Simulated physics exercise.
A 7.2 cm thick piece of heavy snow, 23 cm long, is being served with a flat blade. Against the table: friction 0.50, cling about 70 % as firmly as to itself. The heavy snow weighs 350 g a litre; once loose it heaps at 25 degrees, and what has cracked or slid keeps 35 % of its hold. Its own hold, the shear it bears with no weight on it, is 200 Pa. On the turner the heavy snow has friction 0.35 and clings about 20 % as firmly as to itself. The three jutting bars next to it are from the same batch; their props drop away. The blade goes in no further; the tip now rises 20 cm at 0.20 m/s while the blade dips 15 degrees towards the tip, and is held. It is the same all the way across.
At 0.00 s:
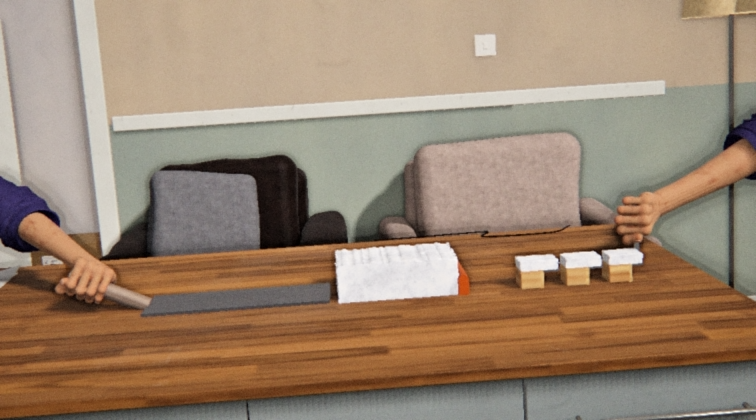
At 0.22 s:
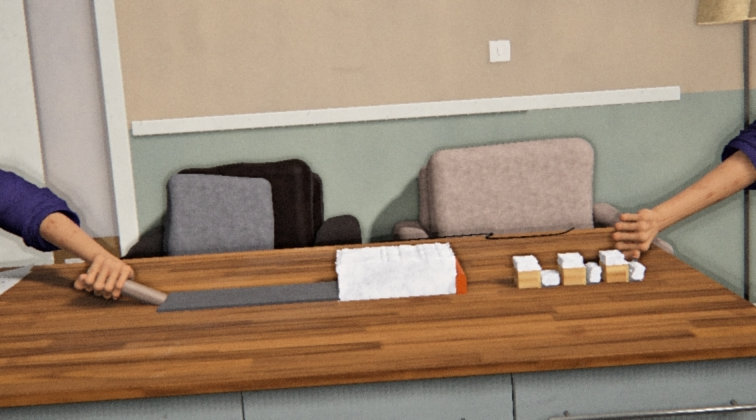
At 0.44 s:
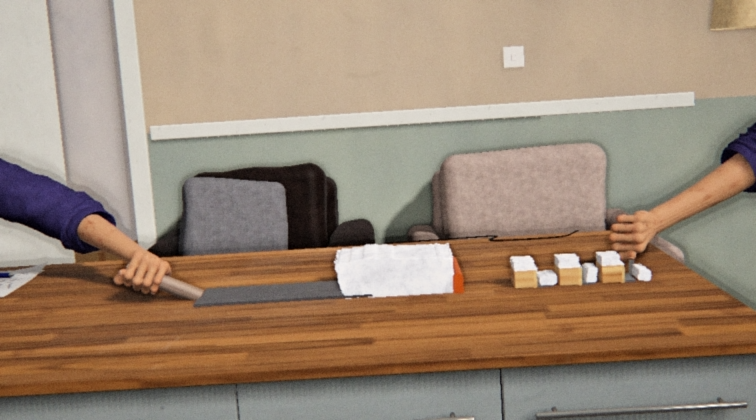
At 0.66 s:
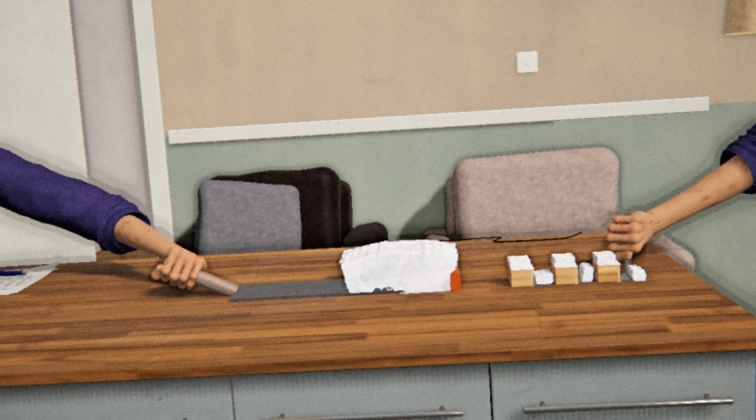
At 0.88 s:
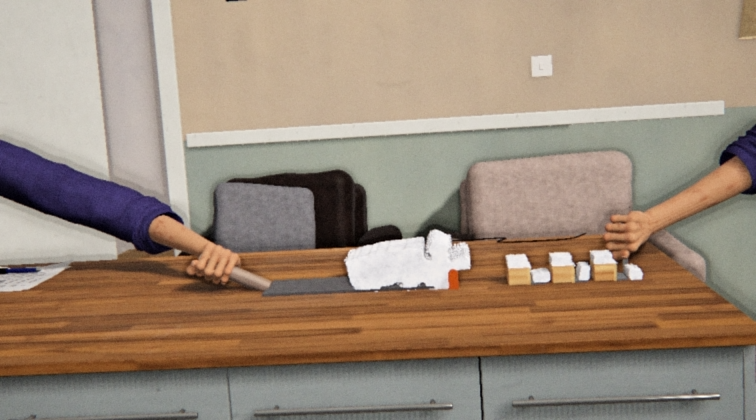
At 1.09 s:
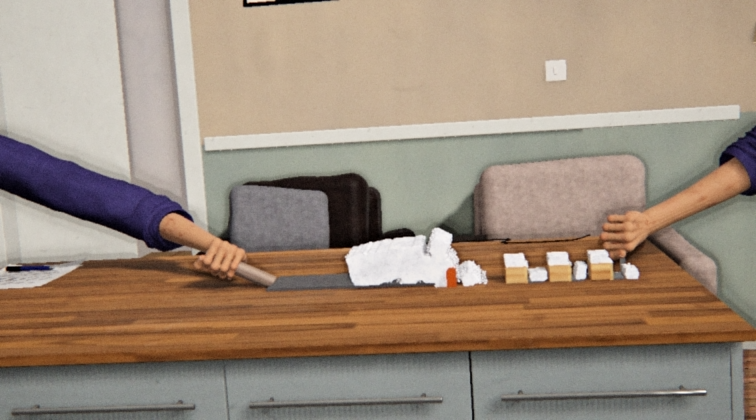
A hand slides a flat grey blade rightward under heaped white snow, crumpling it on the table.
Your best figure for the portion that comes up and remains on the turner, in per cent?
Close to 70 per cent.
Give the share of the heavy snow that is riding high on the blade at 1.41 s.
Some 16 per cent.
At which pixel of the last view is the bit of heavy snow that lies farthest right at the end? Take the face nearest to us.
Around (524, 283).
After 1.41 s, the tip is 6.6 cm up.
After 1.79 s, the tip is 14 cm up.
After 2.17 s, the tip is 20 cm up and 71 % is riding high on the blade.
After 2.55 s, the tip is 20 cm up and 70 % is riding high on the blade.
After 2.80 s, the tip is 20 cm up and 70 % is riding high on the blade.
